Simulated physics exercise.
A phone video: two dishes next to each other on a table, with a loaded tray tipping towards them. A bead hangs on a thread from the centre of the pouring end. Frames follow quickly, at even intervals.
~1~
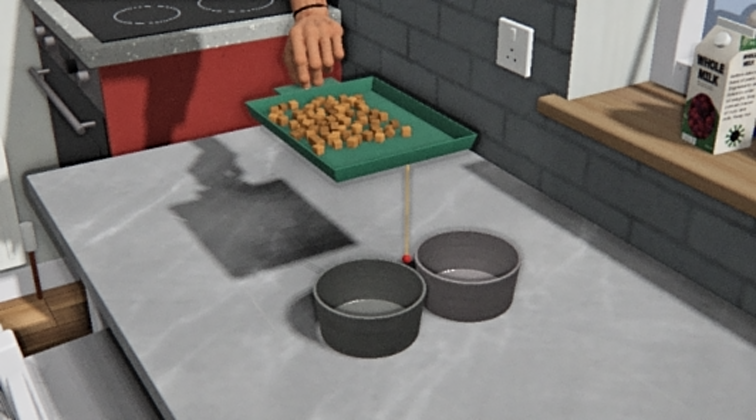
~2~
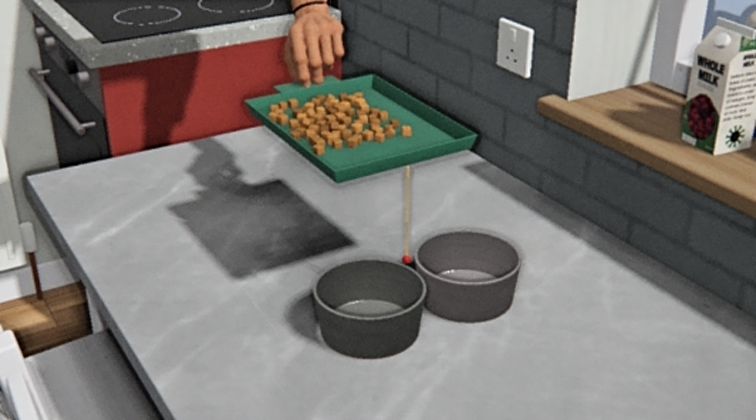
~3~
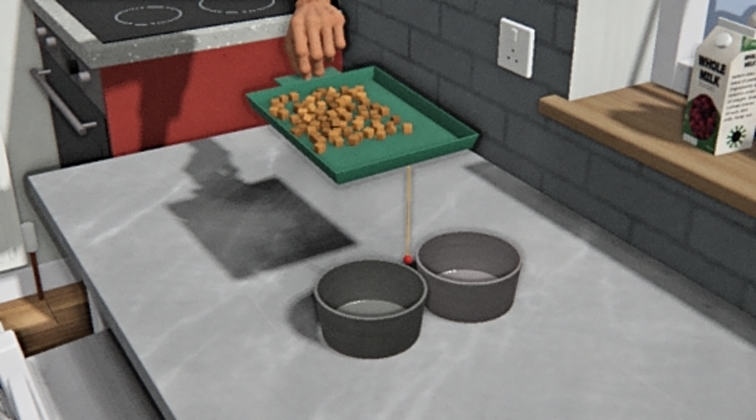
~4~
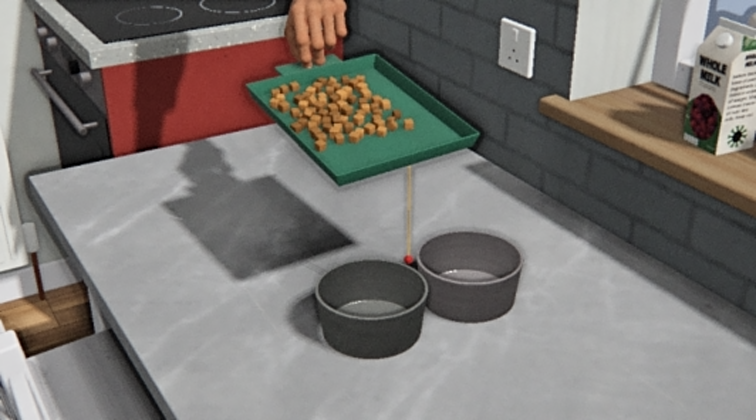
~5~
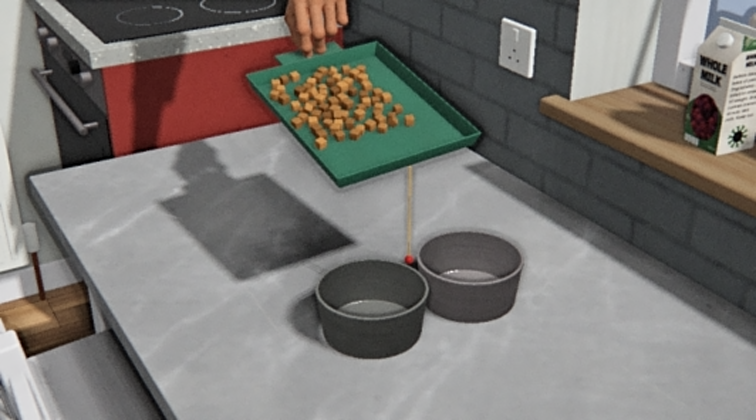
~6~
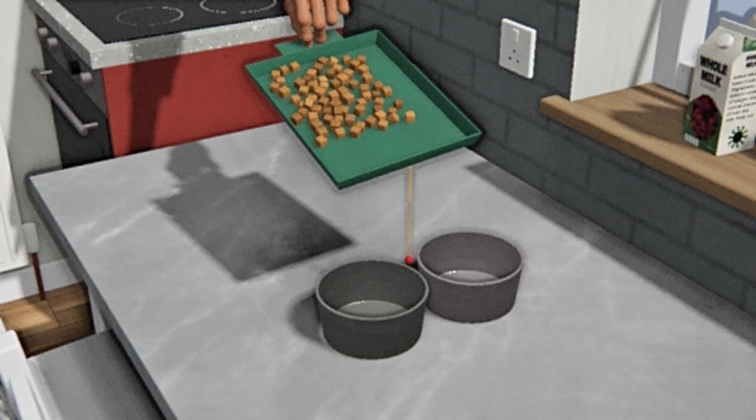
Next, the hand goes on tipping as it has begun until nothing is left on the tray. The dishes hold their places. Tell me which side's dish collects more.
The dish on the left is going to receive more.
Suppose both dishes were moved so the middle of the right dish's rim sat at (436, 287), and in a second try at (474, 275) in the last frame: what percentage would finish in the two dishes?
Result, in turn: 90 %, 100 %.
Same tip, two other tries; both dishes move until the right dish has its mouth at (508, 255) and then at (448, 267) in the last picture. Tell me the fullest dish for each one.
In the first try it's the left-side dish, and in the second it's the left-side dish.
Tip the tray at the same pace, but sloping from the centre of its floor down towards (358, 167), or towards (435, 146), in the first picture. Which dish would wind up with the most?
So: The left-standing dish on the first go, the right-standing dish on the second.
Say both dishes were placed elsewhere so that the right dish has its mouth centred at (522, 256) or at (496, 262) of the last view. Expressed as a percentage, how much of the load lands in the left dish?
Respectively 30 % and 60 %.
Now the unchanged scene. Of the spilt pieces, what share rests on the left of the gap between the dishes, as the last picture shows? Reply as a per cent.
My estimate is some 60 per cent.
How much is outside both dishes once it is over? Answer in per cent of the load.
I'd put it at about 40 percent.
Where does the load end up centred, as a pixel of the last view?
It settles centred around (377, 342).
Just after the last frame, tray tipped steeply; almost all on the tray; about a tenth in the air.
A moment on, tray tipped past a quarter turn; the larger part on the tray; about a tenth in the left dish; about a tenth outside both; about a tenth in the air.
Further on, tray tipped past a quarter turn; roughly half in the left dish; roughly half outside both.
When it is over, tray tipped past a quarter turn; roughly half in the left dish; not one in the right dish; roughly half outside both.
